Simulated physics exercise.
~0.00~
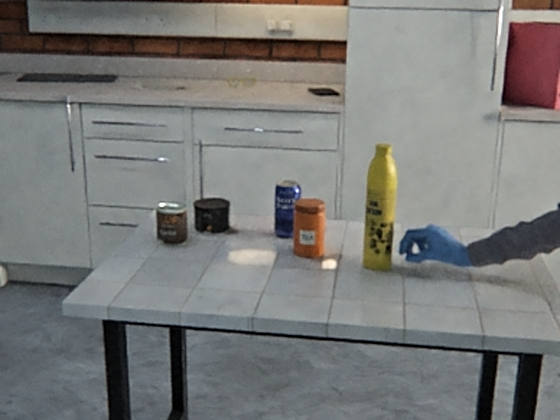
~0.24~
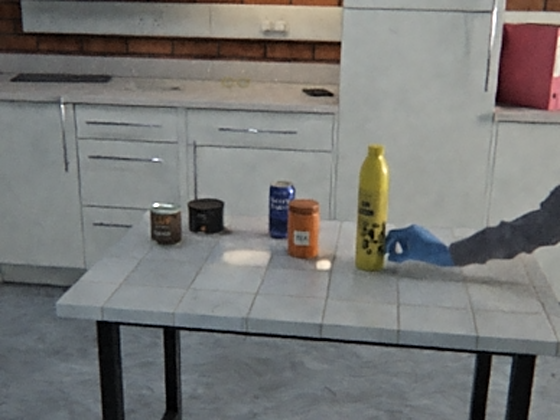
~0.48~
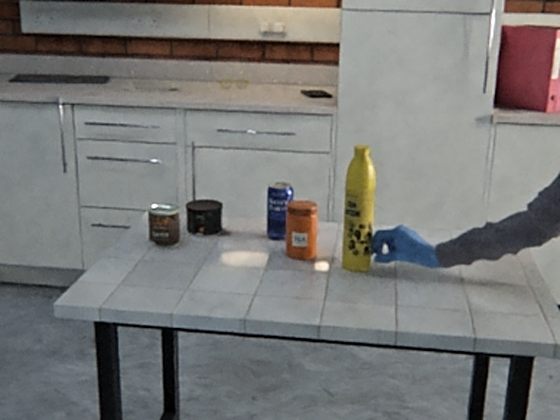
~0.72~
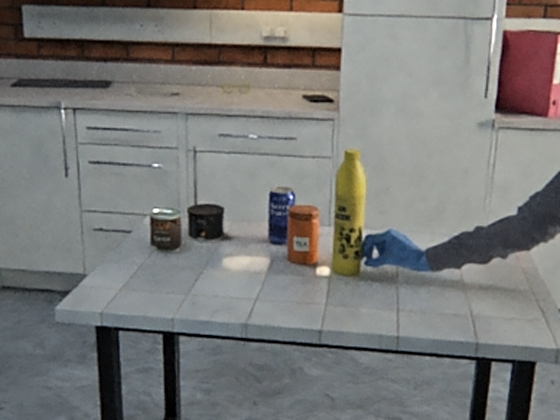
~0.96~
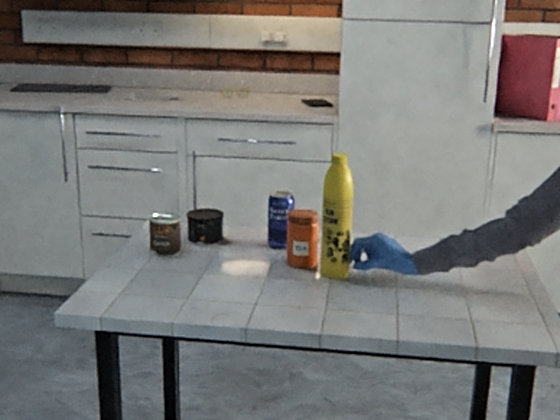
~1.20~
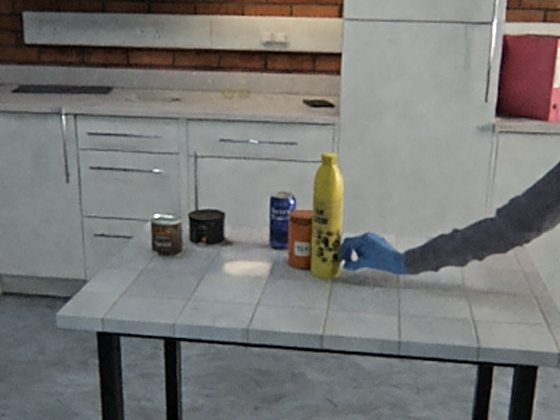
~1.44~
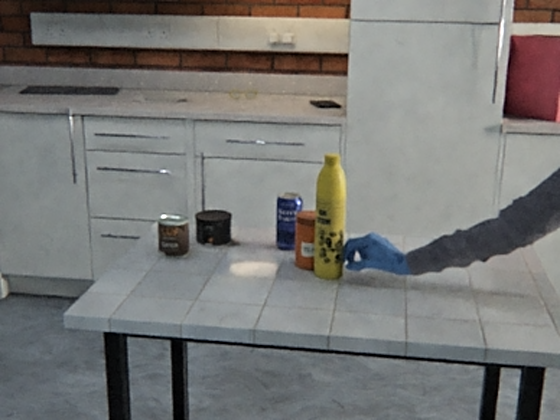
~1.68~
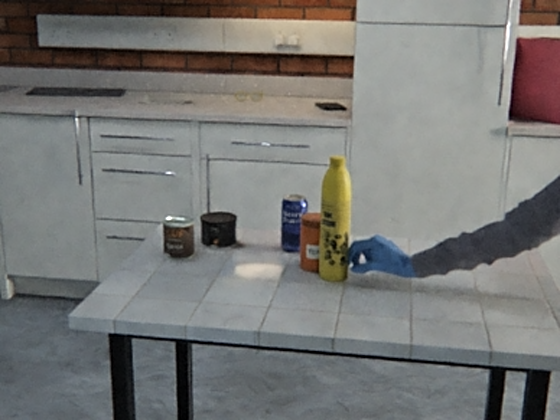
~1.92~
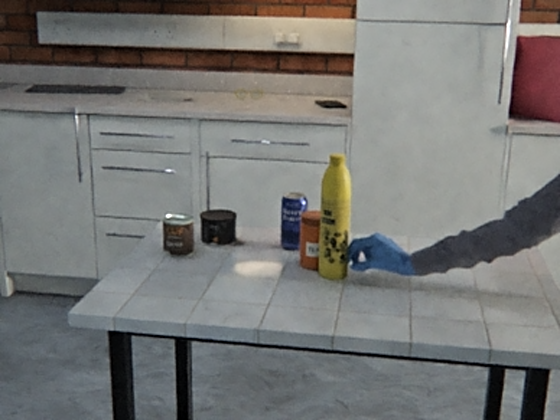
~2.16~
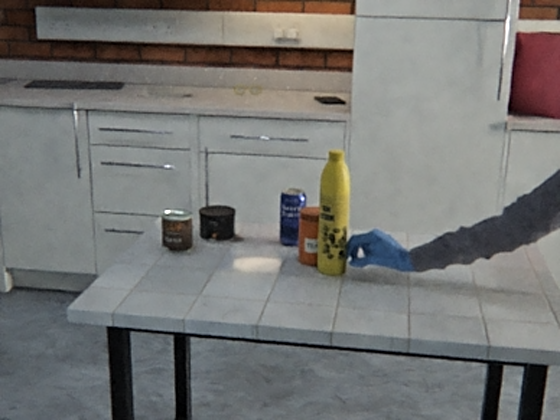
In a kitchen, a blue-gloved hand slowly slid a tall yellow bottle left across a tiled table toward an orange jar, with a blue can, a black tub and a brown tin nearby. The bottle stopped partly in front of the jar, still upright.
